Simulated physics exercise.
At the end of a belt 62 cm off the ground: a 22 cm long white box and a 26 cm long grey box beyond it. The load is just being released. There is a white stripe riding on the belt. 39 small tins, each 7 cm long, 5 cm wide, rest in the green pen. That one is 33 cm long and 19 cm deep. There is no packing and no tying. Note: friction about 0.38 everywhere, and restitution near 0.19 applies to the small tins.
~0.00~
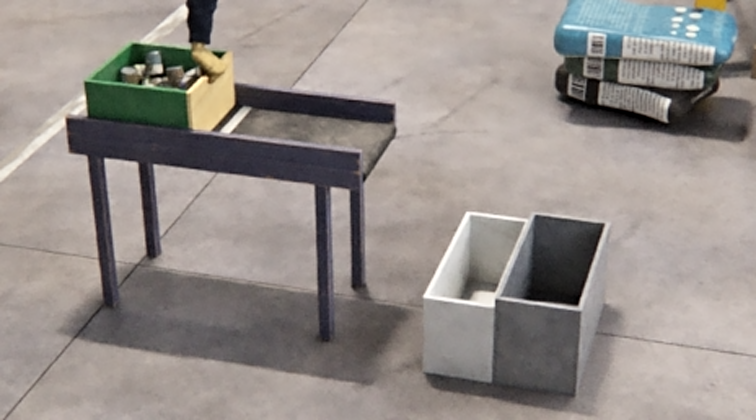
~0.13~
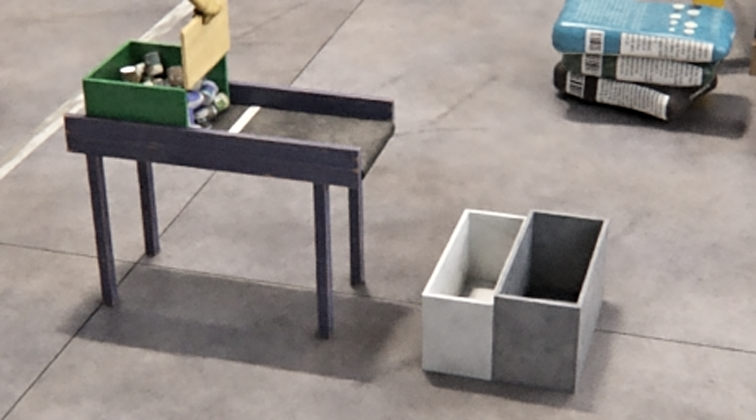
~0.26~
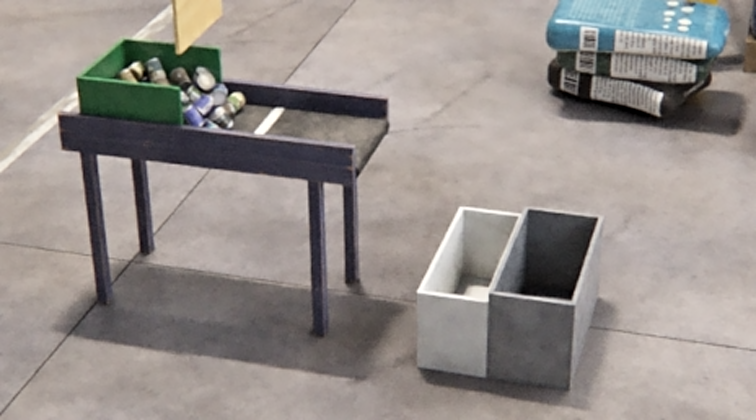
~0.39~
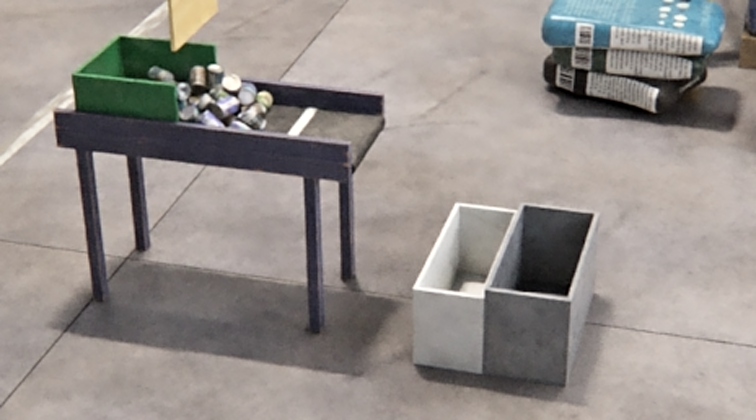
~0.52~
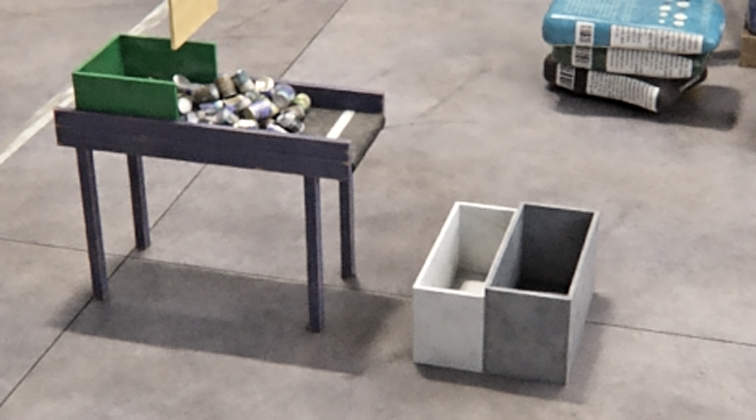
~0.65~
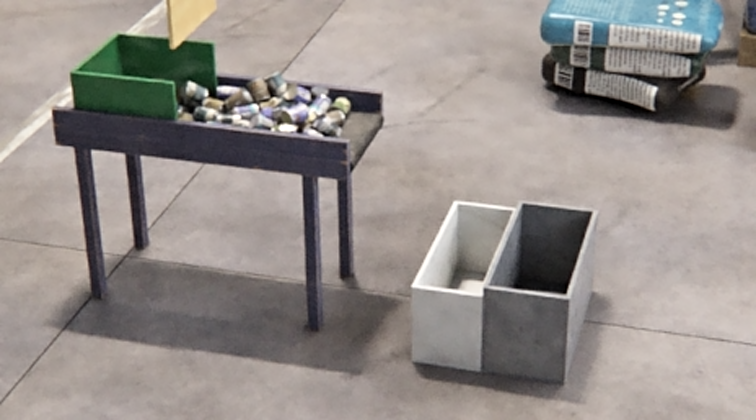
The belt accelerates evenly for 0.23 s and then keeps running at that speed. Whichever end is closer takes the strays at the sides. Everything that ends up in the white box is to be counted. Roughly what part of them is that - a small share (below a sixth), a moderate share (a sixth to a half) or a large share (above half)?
It is a large share, above half.
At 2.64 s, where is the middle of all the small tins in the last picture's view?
Look around pixel (462, 310).
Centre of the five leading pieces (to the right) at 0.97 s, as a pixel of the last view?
(427, 190).
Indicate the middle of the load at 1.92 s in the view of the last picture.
Roughly at pixel (463, 309).
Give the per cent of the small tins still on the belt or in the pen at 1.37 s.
Some 15 per cent.
After 0.97 s, 2 still in the green pen, 21 on the belt and 16 in the air.
After 1.37 s, 25 in the white box, 6 on the belt and 8 in the air.
After 1.92 s, 35 in the white box, 3 on the belt and 1 on the ground short of the white box.
Final count (at 2.64 s), 35 in the white box and 4 on the ground short of the white box. Asked share, 35 of 39, 90 per cent.
